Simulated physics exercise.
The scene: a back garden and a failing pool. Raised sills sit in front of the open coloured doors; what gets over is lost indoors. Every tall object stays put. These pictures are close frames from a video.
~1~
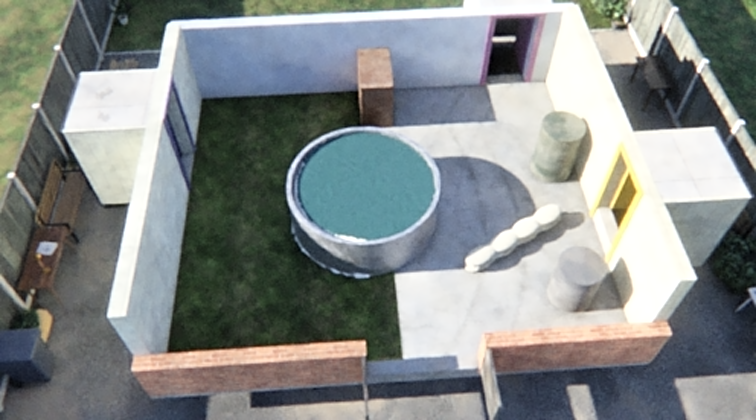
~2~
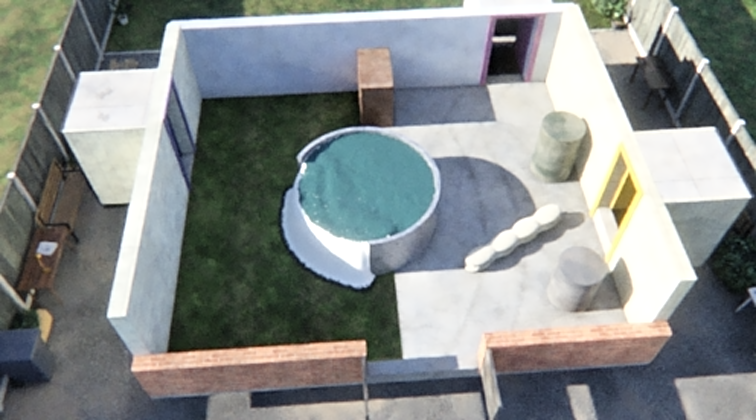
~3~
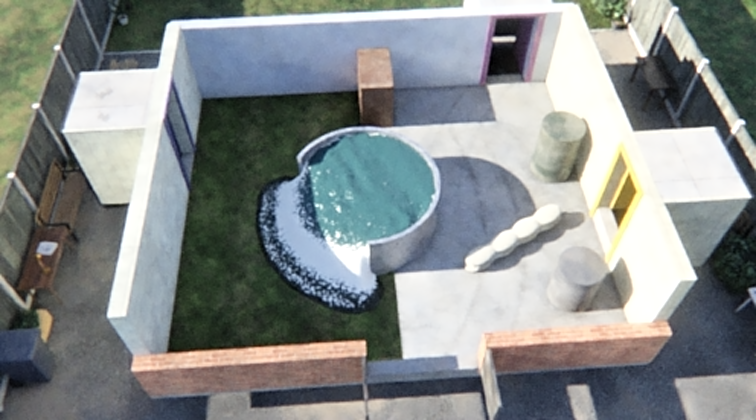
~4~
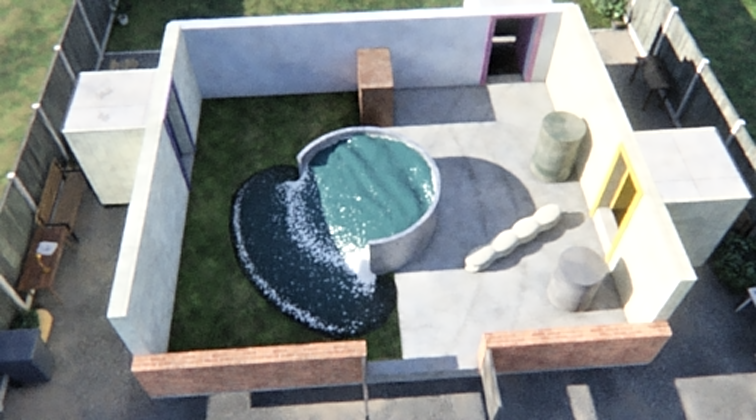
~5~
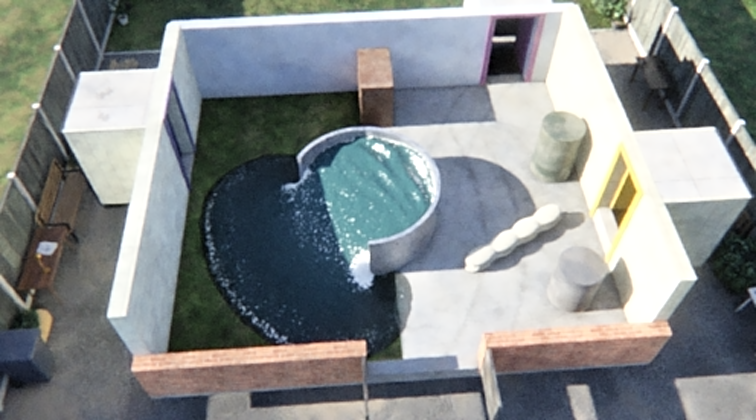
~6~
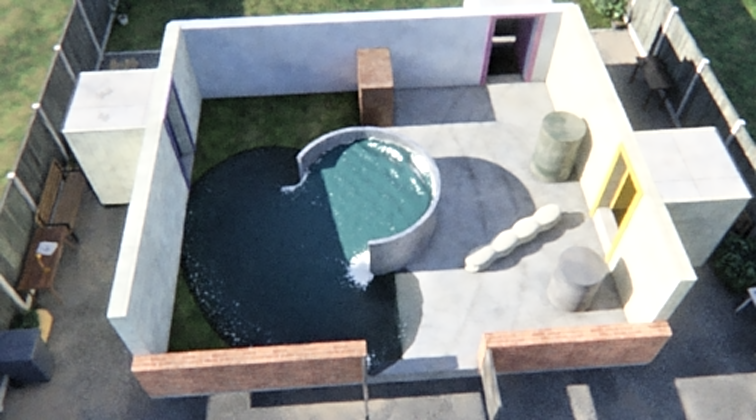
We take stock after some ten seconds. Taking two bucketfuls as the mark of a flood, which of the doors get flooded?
The blue door gets flooded, the yellow door stays below the mark, the purple door stays below the mark.
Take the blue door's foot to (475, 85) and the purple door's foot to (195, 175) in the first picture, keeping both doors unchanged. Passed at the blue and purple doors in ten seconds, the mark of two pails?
Well, the blue door comes up short, and the purple door tops the limit as well.
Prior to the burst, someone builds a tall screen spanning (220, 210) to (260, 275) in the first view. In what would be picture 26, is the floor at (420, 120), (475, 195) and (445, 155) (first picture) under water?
Untouched, untouched, untouched.
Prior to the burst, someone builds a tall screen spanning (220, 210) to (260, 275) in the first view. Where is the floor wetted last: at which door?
Answer - the purple door.
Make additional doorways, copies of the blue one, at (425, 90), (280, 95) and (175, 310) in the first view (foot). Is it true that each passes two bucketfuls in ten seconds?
Taking each in turn: Runs below, then runs above, then runs above.
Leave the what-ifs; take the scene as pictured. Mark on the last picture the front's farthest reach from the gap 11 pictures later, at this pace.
At about (201, 107).
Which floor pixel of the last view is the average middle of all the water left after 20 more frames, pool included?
Estimate: (284, 250).
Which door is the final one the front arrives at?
I'd say the purple door.
A moment on, water covers 35 % of the floor; the blue door over two buckets in, the yellow door not reached, the purple door not reached.
Next, water covers 40 % of the floor; the blue door over two buckets in, the yellow door not reached, the purple door not reached.
Then, water covers 50 % of the floor; the blue door far over two buckets in, the yellow door not reached, the purple door not reached.
Later, water covers 80 % of the floor; the blue door far over two buckets in, the yellow door wet at the sill, nothing in, the purple door not reached.
In the end, water covers 95 % of the floor; the blue door far over two buckets in, the yellow door wet at the sill, nothing in, the purple door under two buckets in.
